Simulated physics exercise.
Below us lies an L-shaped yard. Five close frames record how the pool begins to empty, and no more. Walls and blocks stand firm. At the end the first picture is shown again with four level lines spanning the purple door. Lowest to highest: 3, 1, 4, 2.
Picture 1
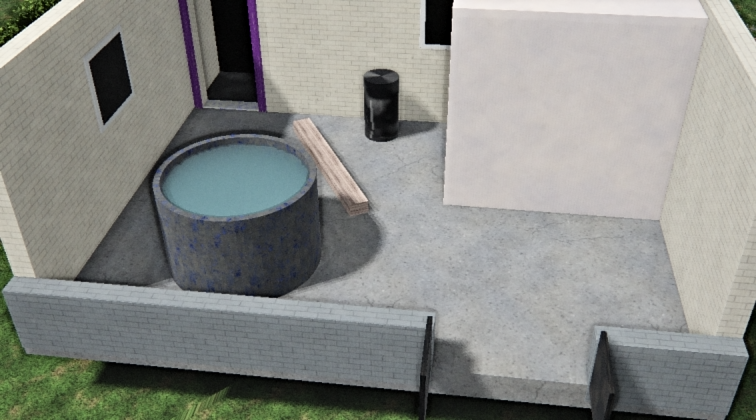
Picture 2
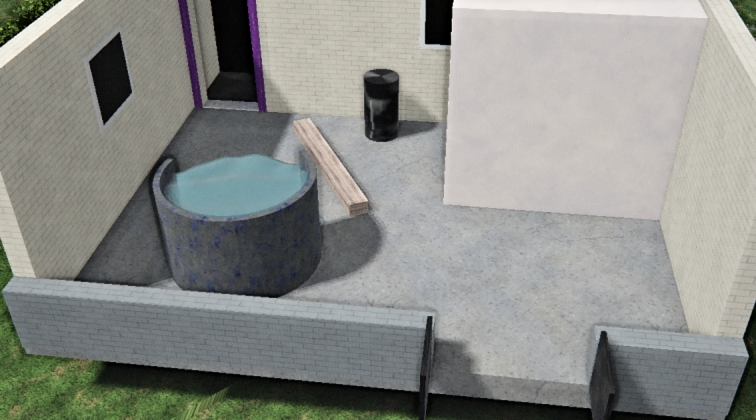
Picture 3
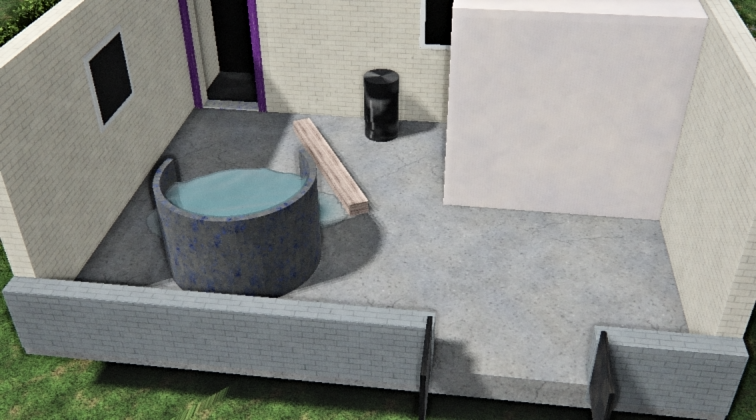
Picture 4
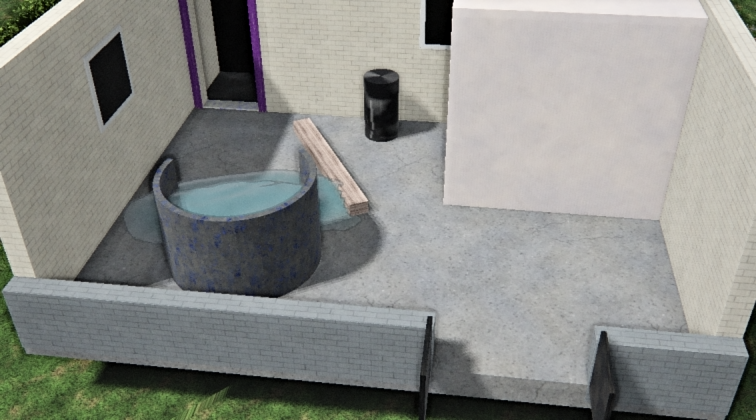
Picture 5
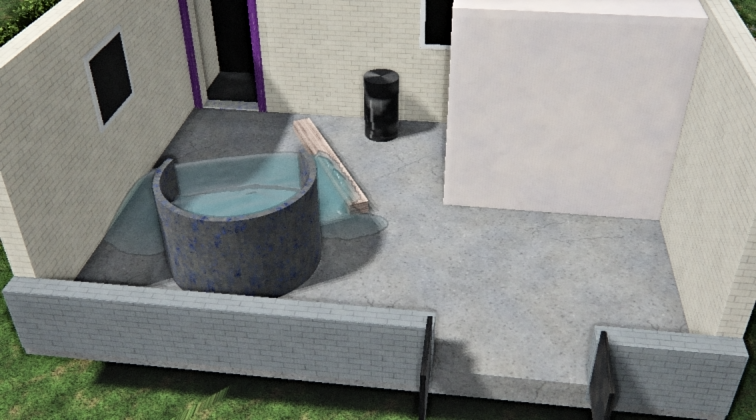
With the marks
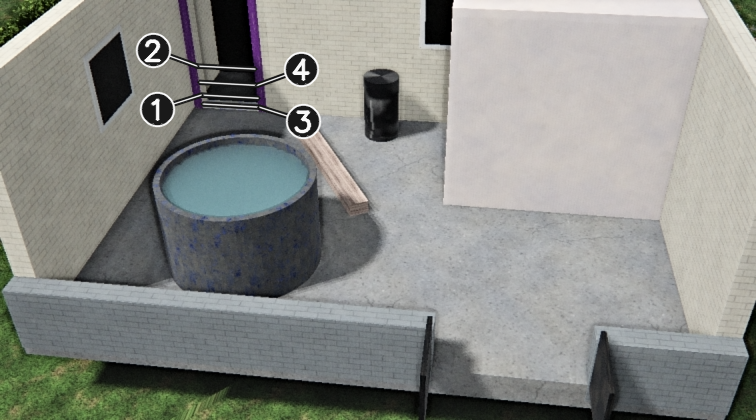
We see a walled yard with a round, dark pool of still water. The far part of its rim disappears, and water pours out behind it, spreading over the grey paving to the left and right as the pool's level drops.
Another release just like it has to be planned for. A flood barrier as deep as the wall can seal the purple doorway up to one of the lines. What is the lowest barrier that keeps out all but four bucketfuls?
2 is the one.
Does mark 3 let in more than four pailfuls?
Yes.
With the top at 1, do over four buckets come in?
Yes.
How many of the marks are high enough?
One of them.
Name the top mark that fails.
It is 4.
On the marked copy, 1 at (229, 96); 2 at (226, 67); 3 at (231, 105); 4 at (228, 83); from the bottom up 3, 1, 4, 2.
With 1, dozens of bucketfuls pour in.
With 2, a splash gets over, under a bucket.
With 3, dozens of bucketfuls pour in.
With 4, about 10 bucketfuls get in.
